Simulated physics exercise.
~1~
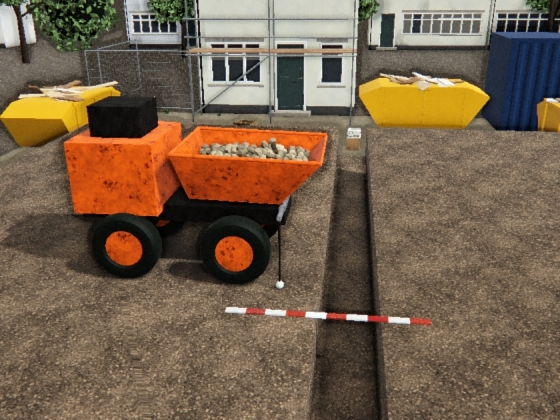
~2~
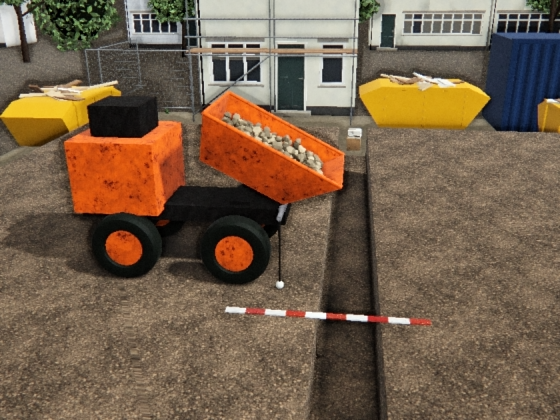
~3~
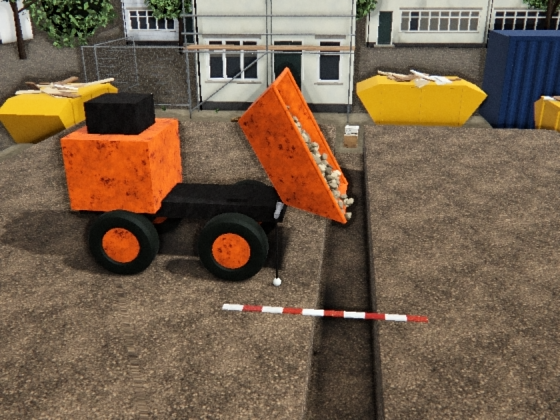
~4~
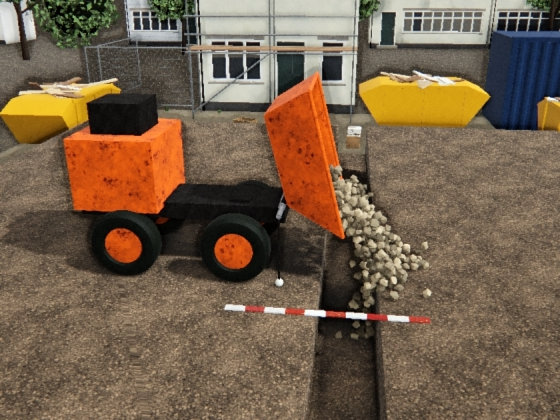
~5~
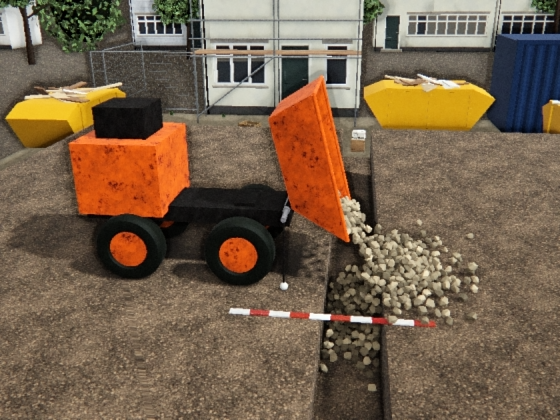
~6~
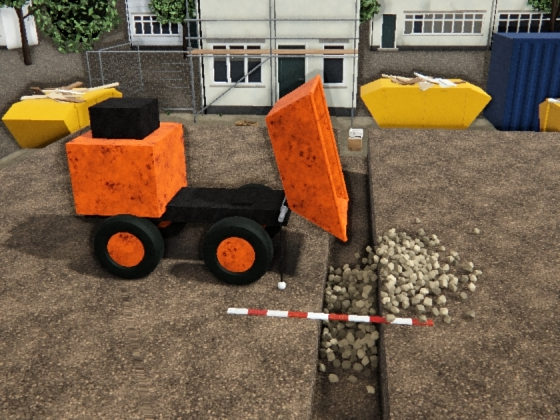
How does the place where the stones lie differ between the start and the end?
At the start the stones are all piled in the dumper's raised orange skip, to the left of the trench. By the end they lie lower and farther right, partly in the trench and partly in a low heap on the ground just past it.
